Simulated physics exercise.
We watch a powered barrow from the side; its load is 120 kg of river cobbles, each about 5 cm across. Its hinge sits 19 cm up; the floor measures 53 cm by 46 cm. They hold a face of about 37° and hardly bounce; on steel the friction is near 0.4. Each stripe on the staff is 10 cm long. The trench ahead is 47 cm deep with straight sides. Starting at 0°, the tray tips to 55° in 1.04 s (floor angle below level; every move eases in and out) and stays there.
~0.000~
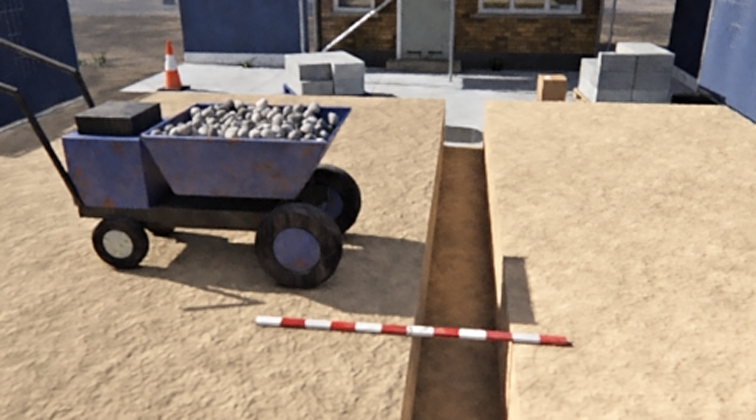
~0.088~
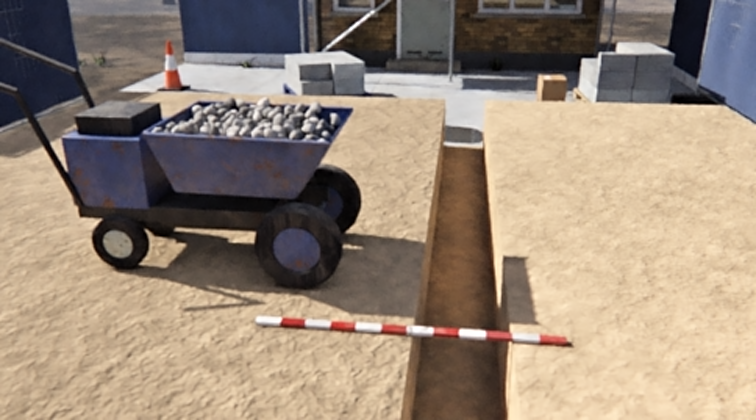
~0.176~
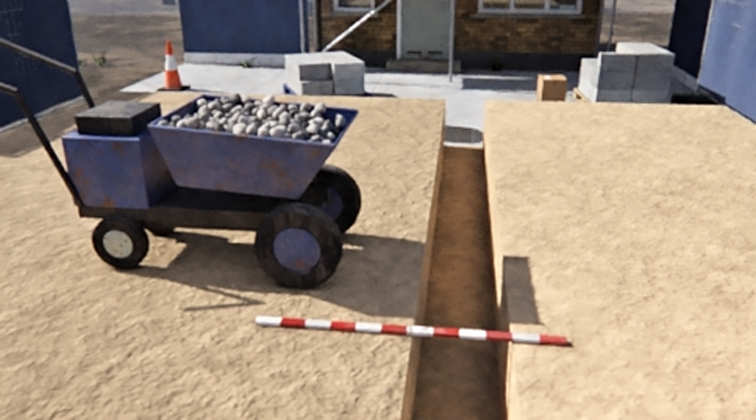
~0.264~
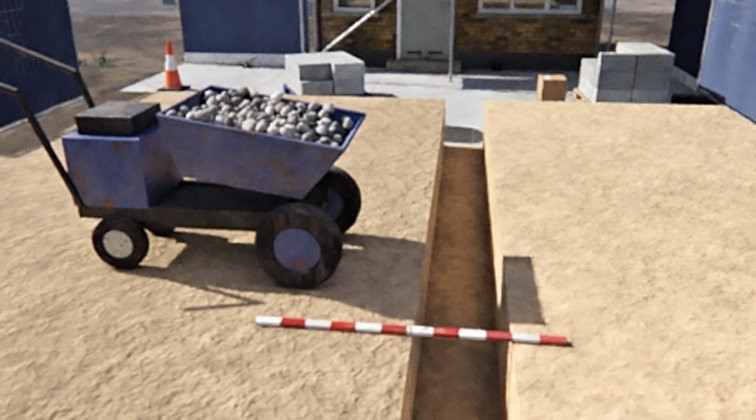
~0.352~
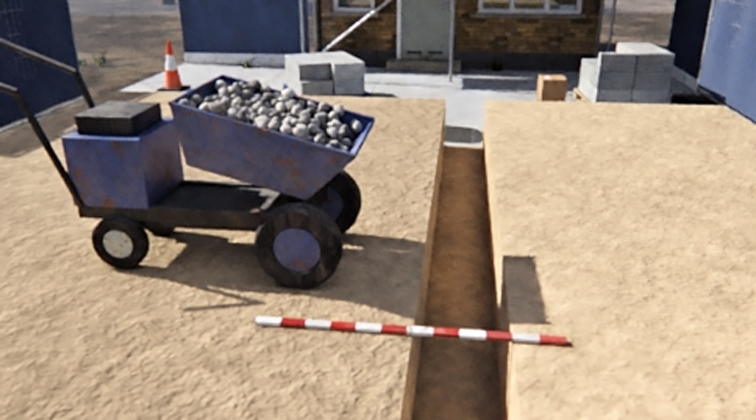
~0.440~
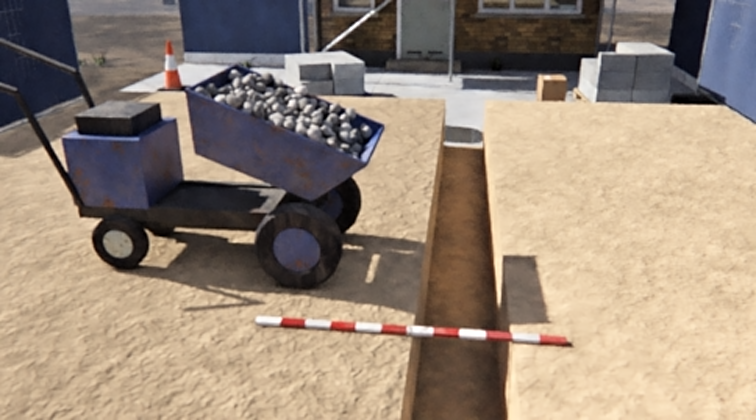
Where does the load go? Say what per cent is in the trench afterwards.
Roughly 40 per cent ends in the trench.
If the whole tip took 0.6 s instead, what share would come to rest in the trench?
In that case some 45 per cent.
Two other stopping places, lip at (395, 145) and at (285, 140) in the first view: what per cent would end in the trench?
First some 20, then 25 per cent.
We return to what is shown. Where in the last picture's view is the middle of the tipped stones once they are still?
Around (462, 349).
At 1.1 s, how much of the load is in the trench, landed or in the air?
Some 10 per cent.
After 0.8 s the floor is at 46°; 100 % in the tray; the foremost stones are at (394, 178).
After 1.1 s the floor is at 55°; 90 % in the tray, 2 % short of the trench, 8 % in the trench; the foremost stones are at (466, 287).
After 1.5 s the floor is at 55°; 69 % in the tray, 2 % short of the trench, 28 % in the trench; the foremost stones are at (504, 351).
After 3.4 s the floor is at 55°; 59 % in the tray, 1 % short of the trench, 40 % in the trench; the foremost stones are at (508, 336).
